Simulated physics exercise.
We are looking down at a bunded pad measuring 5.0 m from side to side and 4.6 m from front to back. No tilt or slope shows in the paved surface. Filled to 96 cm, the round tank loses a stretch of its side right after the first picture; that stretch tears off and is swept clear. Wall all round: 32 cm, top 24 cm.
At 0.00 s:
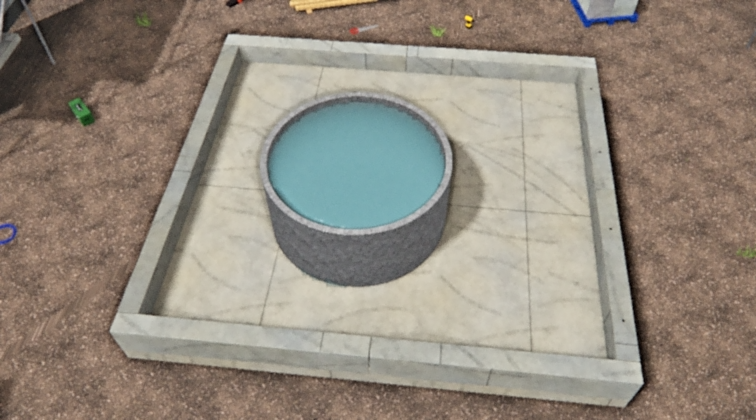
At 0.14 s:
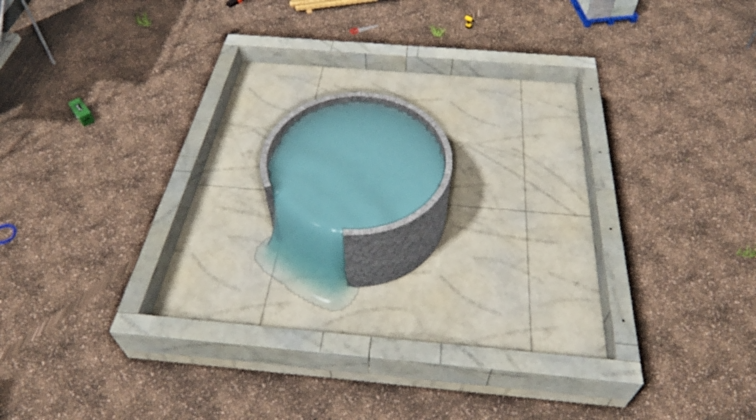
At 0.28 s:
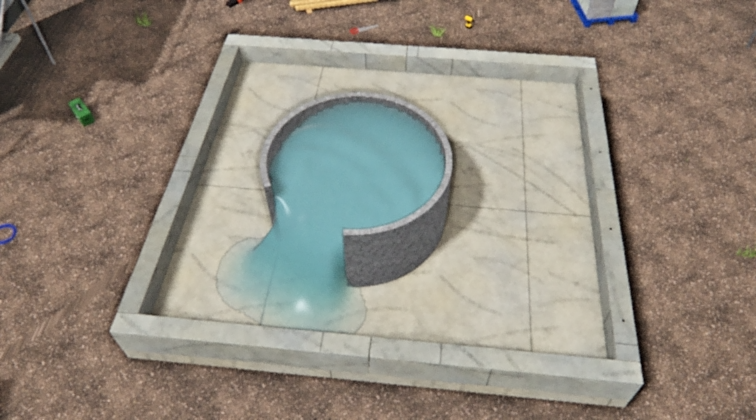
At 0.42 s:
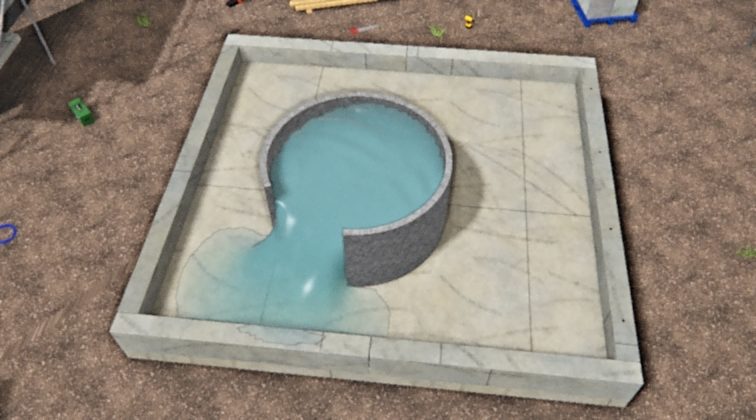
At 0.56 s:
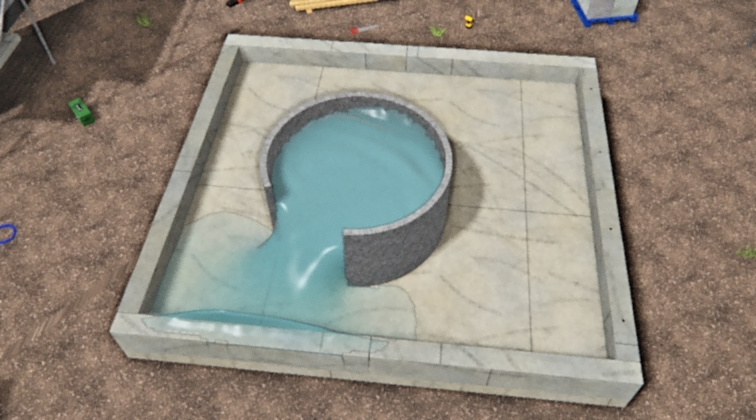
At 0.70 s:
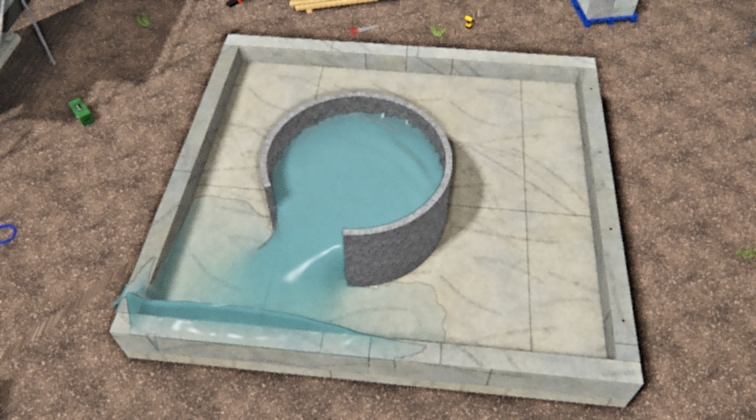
Blue-green water poured through a gap that opened in the front left side of a round stone tank, spread across the pale walled floor, and washed against the front wall and near left corner.
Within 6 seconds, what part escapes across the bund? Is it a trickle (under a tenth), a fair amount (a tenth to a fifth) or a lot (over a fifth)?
The overtopping tops a fifth.
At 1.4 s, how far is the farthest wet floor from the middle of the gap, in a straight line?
I'd say around 3.4 m from the gap.
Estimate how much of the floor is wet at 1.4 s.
About 30 per cent.
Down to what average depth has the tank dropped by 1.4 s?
The mean depth is some 54 cm.
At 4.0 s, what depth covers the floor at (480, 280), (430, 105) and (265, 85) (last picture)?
Depths: About 3, 5 and 16 centimetres.
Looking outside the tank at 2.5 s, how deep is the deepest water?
It tops out at some 48 cm.
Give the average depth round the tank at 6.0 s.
Roughly 10 cm.
After 1.1 s water covers 20 % of the floor and is deepest (72 cm) near (163, 285); 3 % is over the wall.
After 1.4 s water covers 30 % of the floor and is deepest (70 cm) near (168, 272); 9 % is over the wall.
After 2.5 s water covers 55 % of the floor and is deepest (48 cm) near (149, 327); 21 % is over the wall.
After 4.0 s water covers 75 % of the floor and is deepest (29 cm) near (149, 327); 23 % is over the wall.
After 6.0 s water covers 80 % of the floor and is deepest (22 cm) near (569, 139); 23 % is over the wall.
